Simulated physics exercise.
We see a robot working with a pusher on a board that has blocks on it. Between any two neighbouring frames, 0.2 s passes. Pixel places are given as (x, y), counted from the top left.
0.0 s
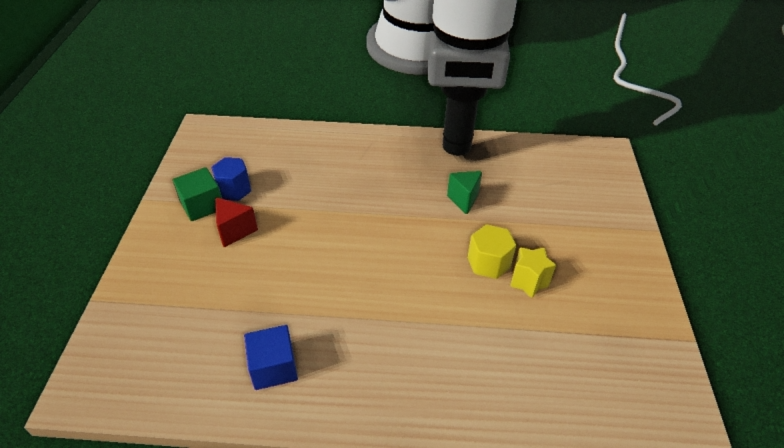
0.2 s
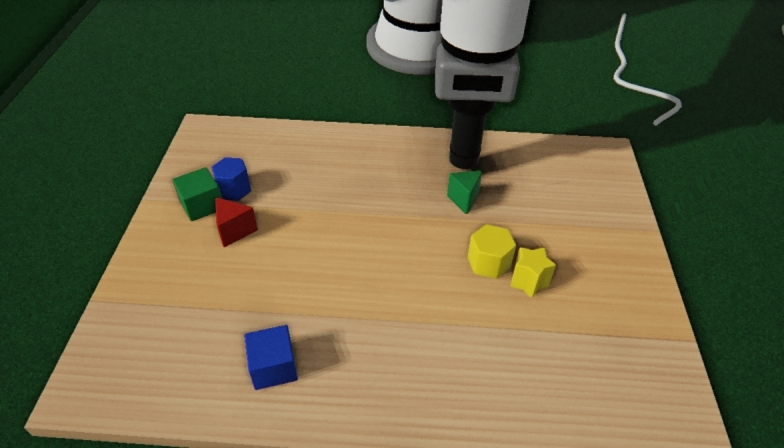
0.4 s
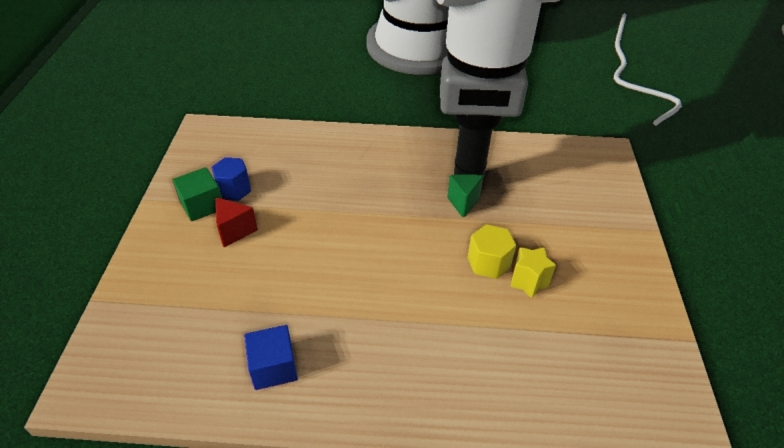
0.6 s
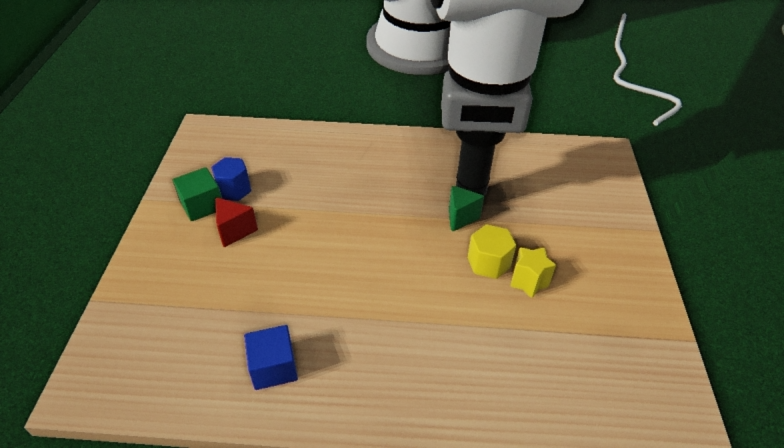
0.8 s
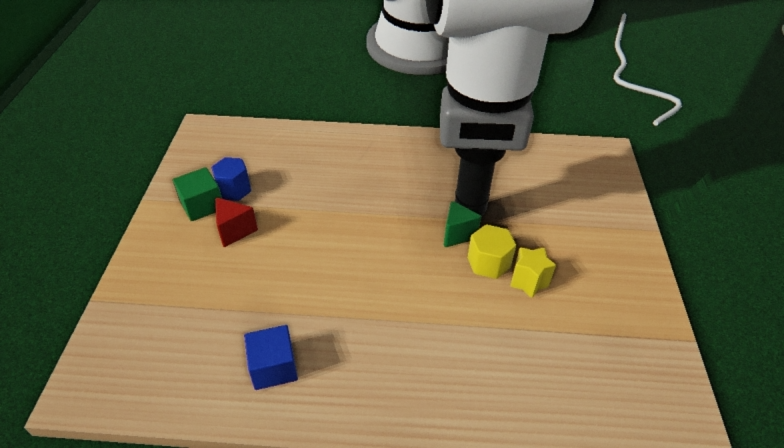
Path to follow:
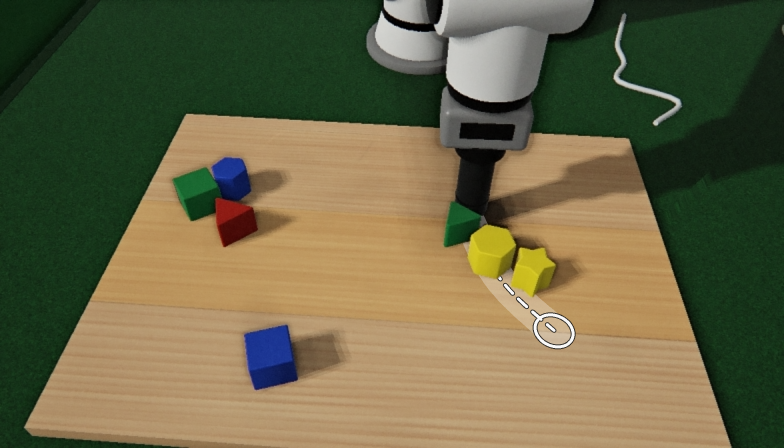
On a wooden board, a robot arm nudges a green triangular block toward the viewer.
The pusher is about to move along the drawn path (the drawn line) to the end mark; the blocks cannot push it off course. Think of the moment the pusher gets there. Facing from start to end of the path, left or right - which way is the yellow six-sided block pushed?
Well, taking the path from its start to its end as straight ahead, the yellow six-sided block moves to the right.
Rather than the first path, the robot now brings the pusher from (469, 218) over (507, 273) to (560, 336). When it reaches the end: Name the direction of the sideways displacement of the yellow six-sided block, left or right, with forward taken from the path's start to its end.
Moves right.
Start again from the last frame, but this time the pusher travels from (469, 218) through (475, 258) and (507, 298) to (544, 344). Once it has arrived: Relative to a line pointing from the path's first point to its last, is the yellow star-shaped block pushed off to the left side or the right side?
It moves off to the left.
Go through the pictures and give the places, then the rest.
Tip of the pusher at (457, 147), middles of tops, green three-sided block at (467, 178), yellow six-sided block at (494, 240), yellow star-shaped block at (535, 259), in the first frame.
Pusher at (464, 161), nothing pushed, in the second frame.
Pusher at (469, 175), green three-sided block at (467, 181), in the third frame.
Pusher at (471, 191), green three-sided block at (464, 196), in the fourth frame.
Pusher at (470, 207), green three-sided block at (460, 214), yellow six-sided block at (494, 240), yellow star-shaped block at (535, 259), in the fifth frame.
The line goes from (469, 218) via (485, 255) and (512, 293), ending at (554, 331).
On the path given first. One third of the way, pusher at (488, 245); green three-sided block at (458, 231), turned 35° clockwise; yellow six-sided block at (505, 264); yellow star-shaped block at (544, 265), turned 20° anticlockwise.
Two thirds of the way, pusher at (517, 284); green three-sided block at (458, 231), turned 35° clockwise; yellow six-sided block at (529, 308), turned 20° clockwise; yellow star-shaped block at (559, 273), turned 65° anticlockwise.
At the end, pusher at (558, 320); green three-sided block at (458, 231), turned 35° clockwise; yellow six-sided block at (545, 340), turned 85° clockwise; yellow star-shaped block at (574, 282), turned 140° anticlockwise.
